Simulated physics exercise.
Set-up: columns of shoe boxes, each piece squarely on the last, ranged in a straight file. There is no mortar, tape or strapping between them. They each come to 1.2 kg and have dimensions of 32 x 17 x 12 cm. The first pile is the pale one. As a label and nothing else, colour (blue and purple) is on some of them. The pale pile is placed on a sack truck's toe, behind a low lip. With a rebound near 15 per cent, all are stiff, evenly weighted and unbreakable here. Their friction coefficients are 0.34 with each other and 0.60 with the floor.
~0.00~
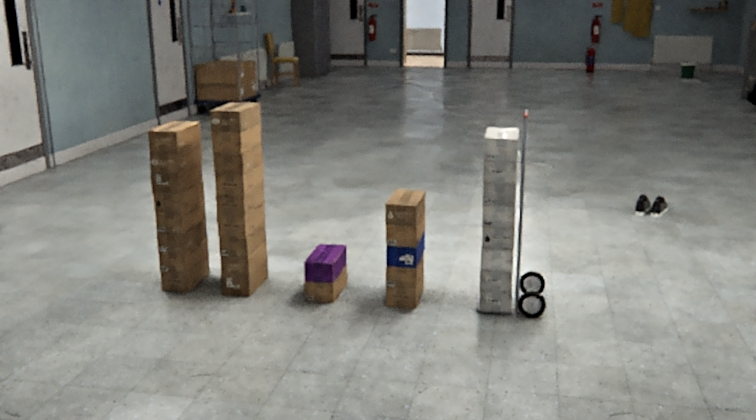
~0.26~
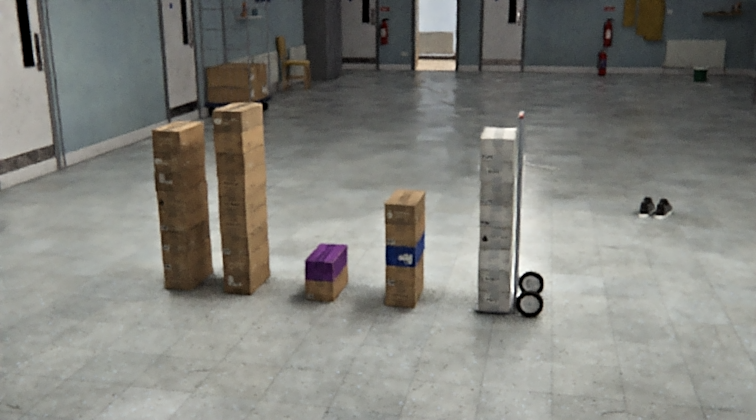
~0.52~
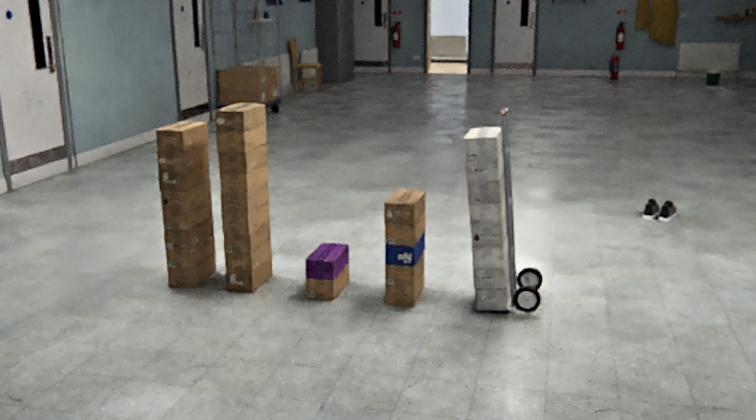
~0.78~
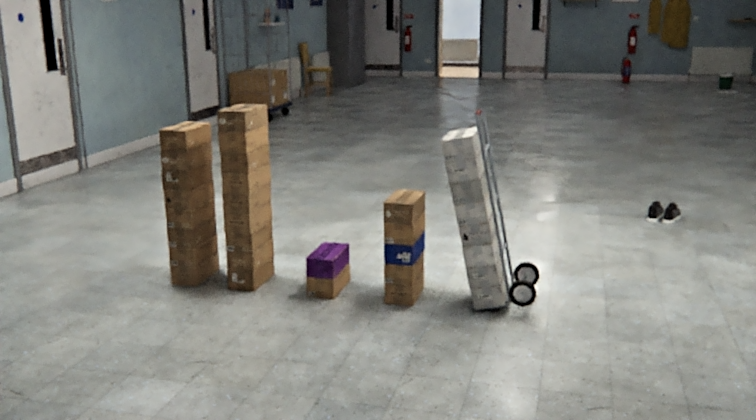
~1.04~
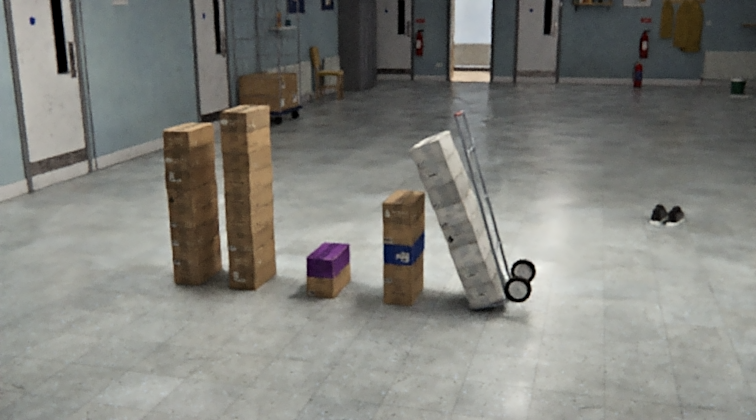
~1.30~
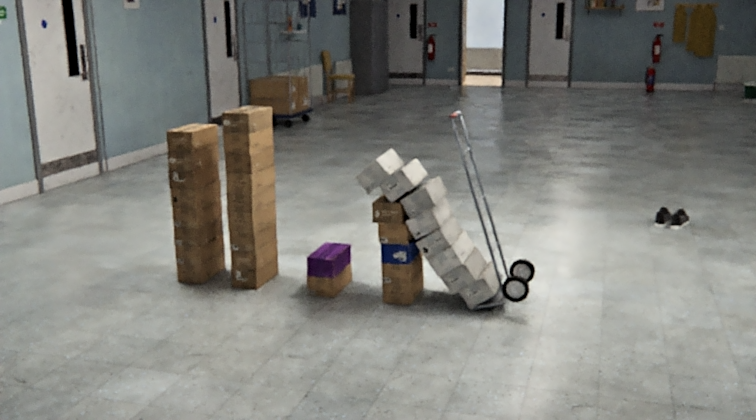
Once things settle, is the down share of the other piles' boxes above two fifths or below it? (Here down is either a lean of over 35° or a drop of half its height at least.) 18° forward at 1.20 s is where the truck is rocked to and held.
I expect the fallen part of the other piles to stay short of two fifths.
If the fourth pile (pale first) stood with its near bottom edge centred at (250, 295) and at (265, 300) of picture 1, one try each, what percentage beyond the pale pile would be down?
Roughly 20 per cent in the first try and 20 per cent in the second.
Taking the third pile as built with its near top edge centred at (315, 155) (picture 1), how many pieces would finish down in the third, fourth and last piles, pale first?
Pile by pile that makes third 6, fourth 8, last 7.
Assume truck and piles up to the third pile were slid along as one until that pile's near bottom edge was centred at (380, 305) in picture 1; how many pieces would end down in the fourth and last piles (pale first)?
Down per pile: Fourth 0; last 0.
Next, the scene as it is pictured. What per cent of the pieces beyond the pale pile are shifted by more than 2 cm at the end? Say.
That comes to 25 in a hundred.
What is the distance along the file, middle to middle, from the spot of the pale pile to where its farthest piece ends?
125 cm.
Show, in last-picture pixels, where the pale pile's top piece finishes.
The top pale piece ends up roughly at (285, 276).
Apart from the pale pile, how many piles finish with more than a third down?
1.
After 1.50 s, 8 of the pale pile down; none of the 24 other boxes down, 5 disturbed; blue box leaning 9°.
After 1.76 s, 8 of the pale pile down; 5 of the 24 other boxes down; blue box leaning 45°, 8 cm lower; purple box shifted 16 mm.
At rest (2.4 s), 7 of the pale pile down; 5 of the 24 other boxes down; blue box leaning 53°, 12 cm lower; purple box shifted 11 cm. That is 21 per cent. As the last picture would show them, middles, blue box near (351, 261), purple box near (312, 258).
